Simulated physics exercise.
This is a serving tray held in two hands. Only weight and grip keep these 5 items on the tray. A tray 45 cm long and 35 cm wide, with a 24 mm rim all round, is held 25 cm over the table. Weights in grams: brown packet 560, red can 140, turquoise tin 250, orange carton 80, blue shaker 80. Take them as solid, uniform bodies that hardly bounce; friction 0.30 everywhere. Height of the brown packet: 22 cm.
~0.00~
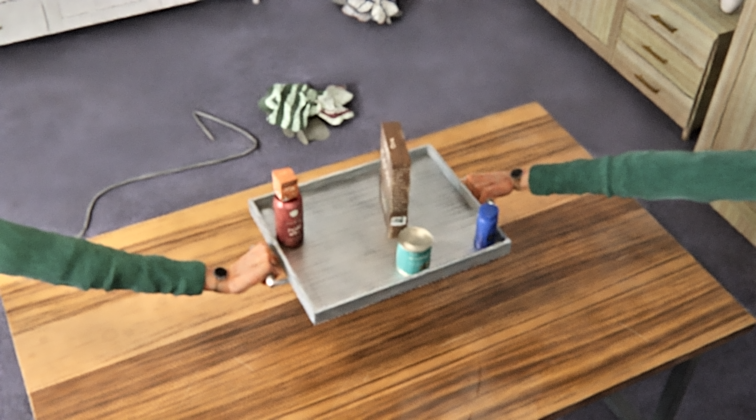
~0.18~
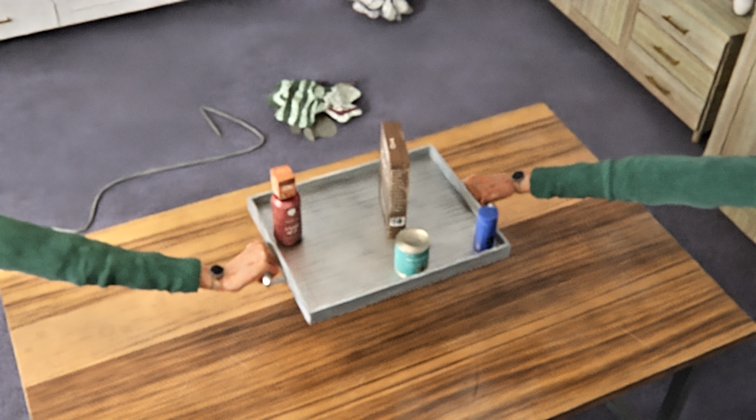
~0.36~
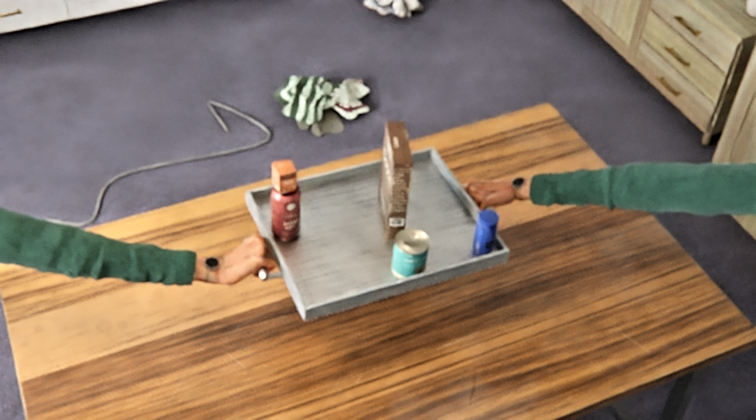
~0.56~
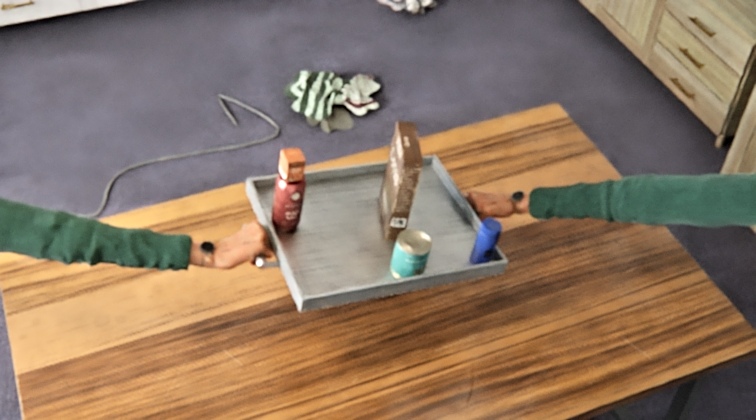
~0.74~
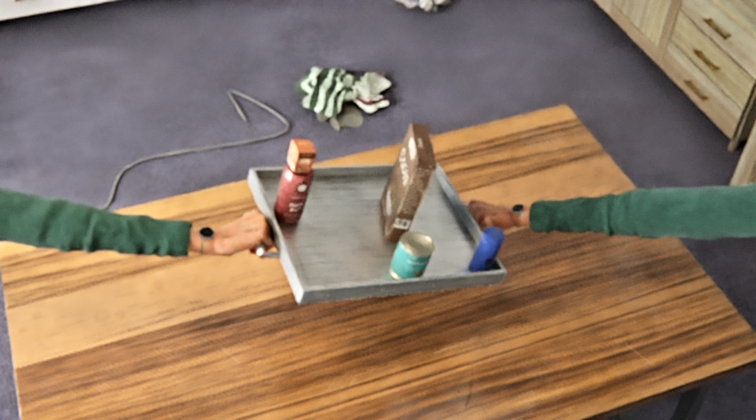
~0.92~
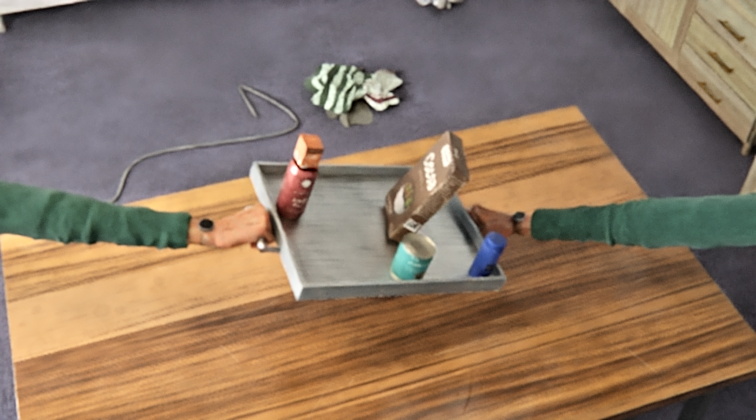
Two hands tilt a grey tray down to the right, and the brown packet leans right.
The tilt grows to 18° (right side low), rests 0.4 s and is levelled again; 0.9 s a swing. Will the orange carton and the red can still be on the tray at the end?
The orange carton remains on the tray; the red can remains on the tray.
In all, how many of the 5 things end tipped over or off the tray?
In all, 3.
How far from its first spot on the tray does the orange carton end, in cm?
Some 41 cm.
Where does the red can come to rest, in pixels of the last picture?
Near (414, 191).
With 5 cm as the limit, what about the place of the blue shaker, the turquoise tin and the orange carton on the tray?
The blue shaker keeps its place; the turquoise tin ends elsewhere; the orange carton gets shifted.
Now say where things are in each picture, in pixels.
The first picture shows tray level; orange carton (285, 184); red can (289, 217).
The second picture shows tray level; blue shaker (486, 230); brown packet (394, 181).
The third picture shows tray at 3°, right edge down; turquoise tin (411, 254); blue shaker (485, 235).
The fourth picture shows tray at 9°, right edge down; brown packet (400, 182); turquoise tin (411, 255).
The fifth picture shows tray at 15°, right edge down; blue shaker (486, 252); brown packet (407, 183).
The sixth picture shows tray at 18°, right edge down; orange carton (309, 151); red can (297, 188).
Around 1.22 s, tray at 18°, right edge down; orange carton tipped 26° against what carries it near (342, 152); red can tipped 26° against what carries it near (313, 185); brown packet on its side.
Around 1.52 s, tray at 17°, right edge down; brown packet now off the tray; red can on its side near (369, 200); orange carton on its side near (428, 200).
Around 1.82 s, tray at 10°, right edge down; red can on its side near (415, 197); orange carton on its side near (449, 192); turquoise tin shifted 9 cm.
Finally (2.8 s), off the tray, brown packet; on their side or leaning hard on the tray, red can and orange carton; not toppled but over 5 cm from the start, turquoise tin; the last one still in place (within 5 cm). In the last view, orange carton near (450, 181), red can near (414, 191).
